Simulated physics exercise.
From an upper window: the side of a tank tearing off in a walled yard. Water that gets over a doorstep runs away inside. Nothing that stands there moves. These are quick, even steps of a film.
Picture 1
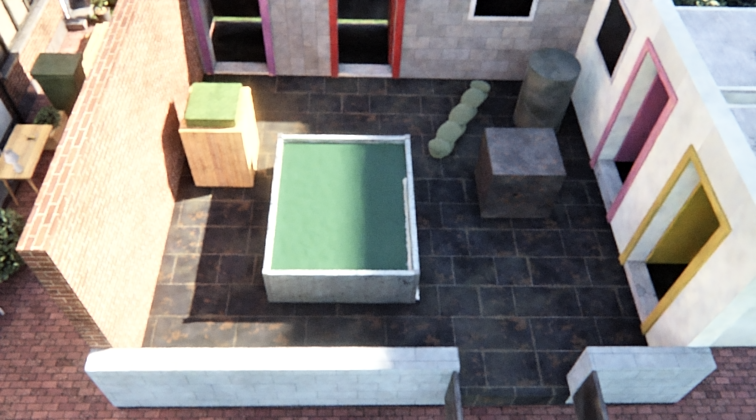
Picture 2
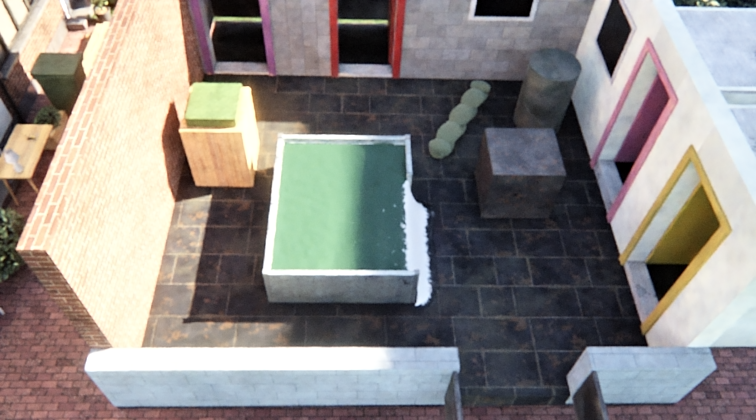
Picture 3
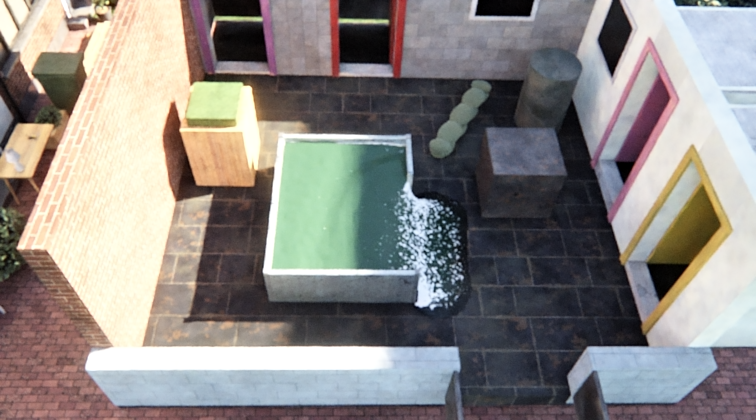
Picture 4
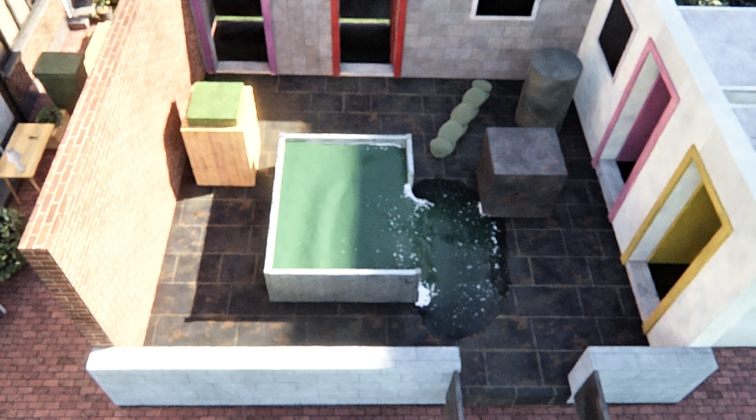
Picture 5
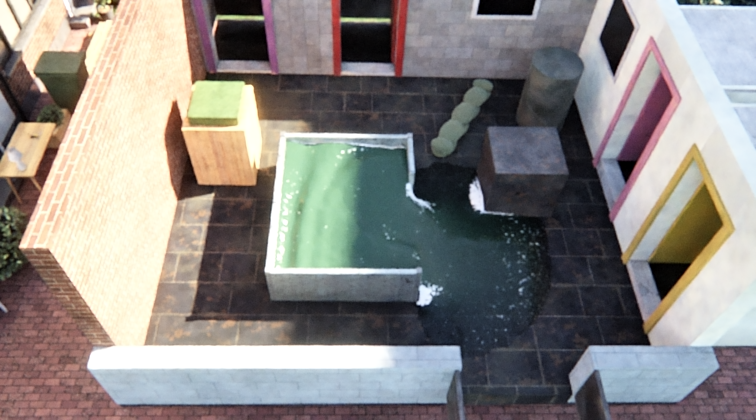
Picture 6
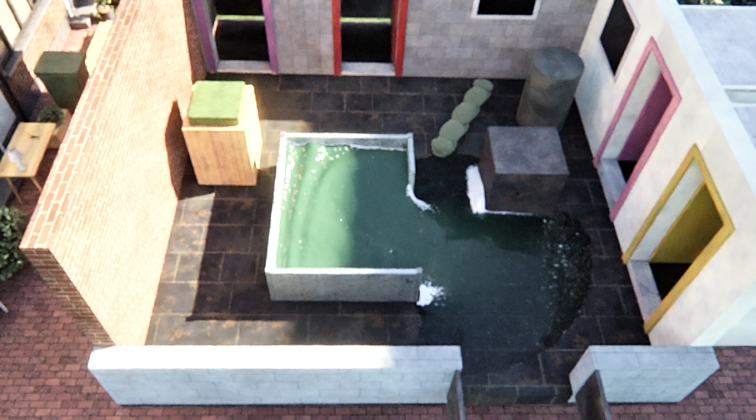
At the start, a square tank of green water stands whole and still in a walled, paved yard. Its right side gives way and white, foaming water bursts through the gap, then spreads rightward over the dark paving as a widening green pool, washing against a grey block and reaching beyond it.
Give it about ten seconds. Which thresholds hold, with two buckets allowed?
In the end: The pink door holds within the limit; the red door holds within the limit; the yellow door floods; the purple door holds within the limit.
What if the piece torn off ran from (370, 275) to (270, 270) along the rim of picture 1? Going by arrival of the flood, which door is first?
I say the yellow-painted one.
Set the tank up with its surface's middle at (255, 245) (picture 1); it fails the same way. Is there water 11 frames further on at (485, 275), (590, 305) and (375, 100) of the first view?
In that order: Covered, flooded, not flooded.
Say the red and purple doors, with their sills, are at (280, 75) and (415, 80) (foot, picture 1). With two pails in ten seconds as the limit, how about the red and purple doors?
My reading: The red door stays under, the purple door lets less in.
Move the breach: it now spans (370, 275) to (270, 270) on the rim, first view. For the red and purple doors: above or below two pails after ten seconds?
Red takes less; purple takes more.
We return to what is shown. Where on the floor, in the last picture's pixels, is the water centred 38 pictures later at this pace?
Near (488, 215).
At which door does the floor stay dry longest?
It is the one in purple.
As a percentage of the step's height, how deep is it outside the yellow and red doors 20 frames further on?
In turn 180 and 0 per cent.
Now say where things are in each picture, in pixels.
In the first frame, the tank at (343, 203) is whole and still.
In the second frame, the front is at (424, 302), out from the gap at (408, 239).
In the third frame, water pours out at (409, 241) and has run to (449, 310).
In the fourth frame, water pours out at (409, 241) and has run to (492, 310).
In the fifth frame, water pours out at (410, 241) and has run to (537, 225).
In the sixth frame, water pours out at (410, 241) and has run to (576, 229).
A moment on, water covers 30 % of the floor; the pink door wet at the sill, nothing in, the red door not reached, the yellow door over two buckets in, the purple door not reached.
Next, water covers 35 % of the floor; the pink door wet at the sill, nothing in, the red door not reached, the yellow door far over two buckets in, the purple door not reached.
Then, water covers 40 % of the floor; the pink door wet at the sill, nothing in, the red door not reached, the yellow door far over two buckets in, the purple door not reached.
Later, water covers 55 % of the floor; the pink door wet at the sill, nothing in, the red door wet at the sill, nothing in, the yellow door far over two buckets in, the purple door not reached.
In the end, water covers 75 % of the floor; the pink door wet at the sill, nothing in, the red door wet at the sill, nothing in, the yellow door far over two buckets in, the purple door wet at the sill, nothing in.
